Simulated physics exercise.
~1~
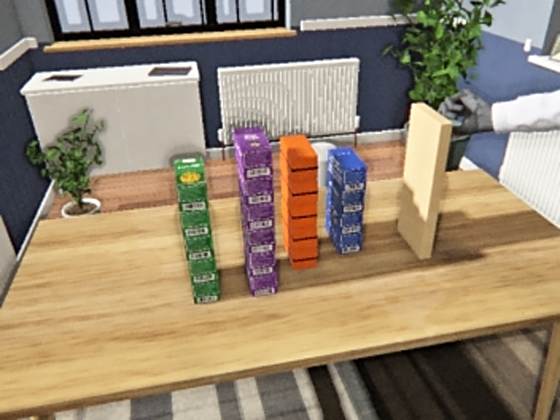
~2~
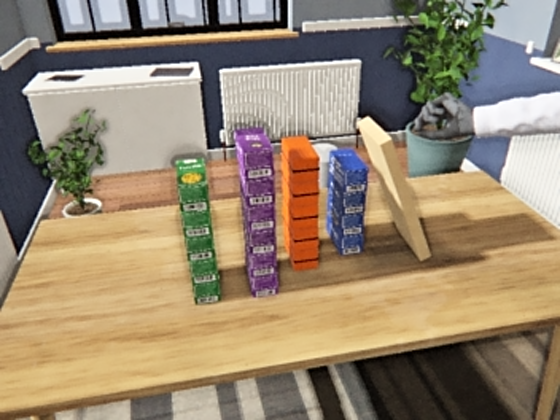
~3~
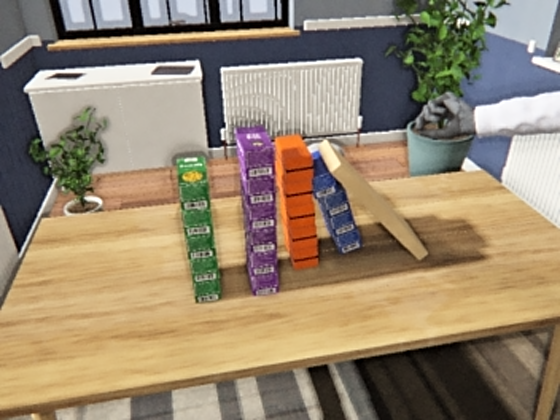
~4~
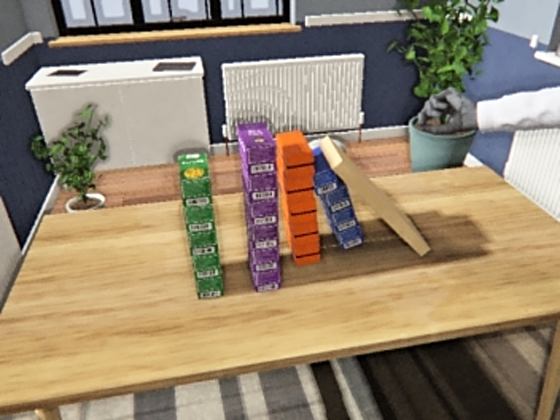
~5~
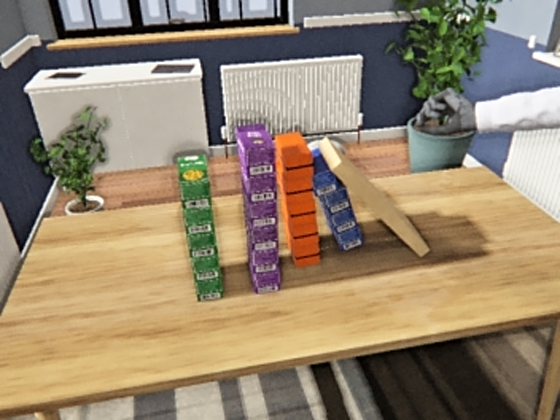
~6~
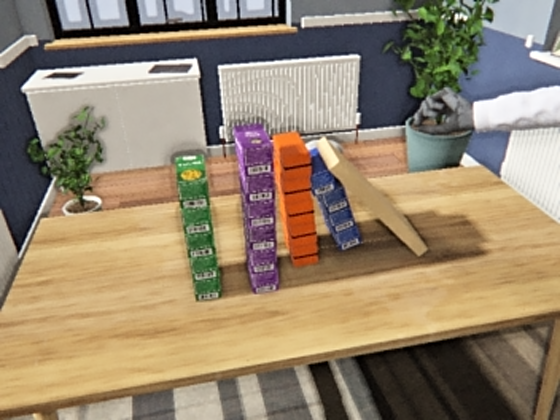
A pale wooden board stands upright at the right of a wooden table, a gloved hand beside it, in a room with a radiator and potted plants, seen from slightly above by a gently swaying camera. To its left stand four stacks of packets, blue, orange, purple and green. The board tips left as the hand stays back, and its top meets the blue stack. The blue packets lean left together against the orange stack, which tilts slightly. There everything stops, the board propped aslant, no packets fallen, and the purple and green stacks still upright.
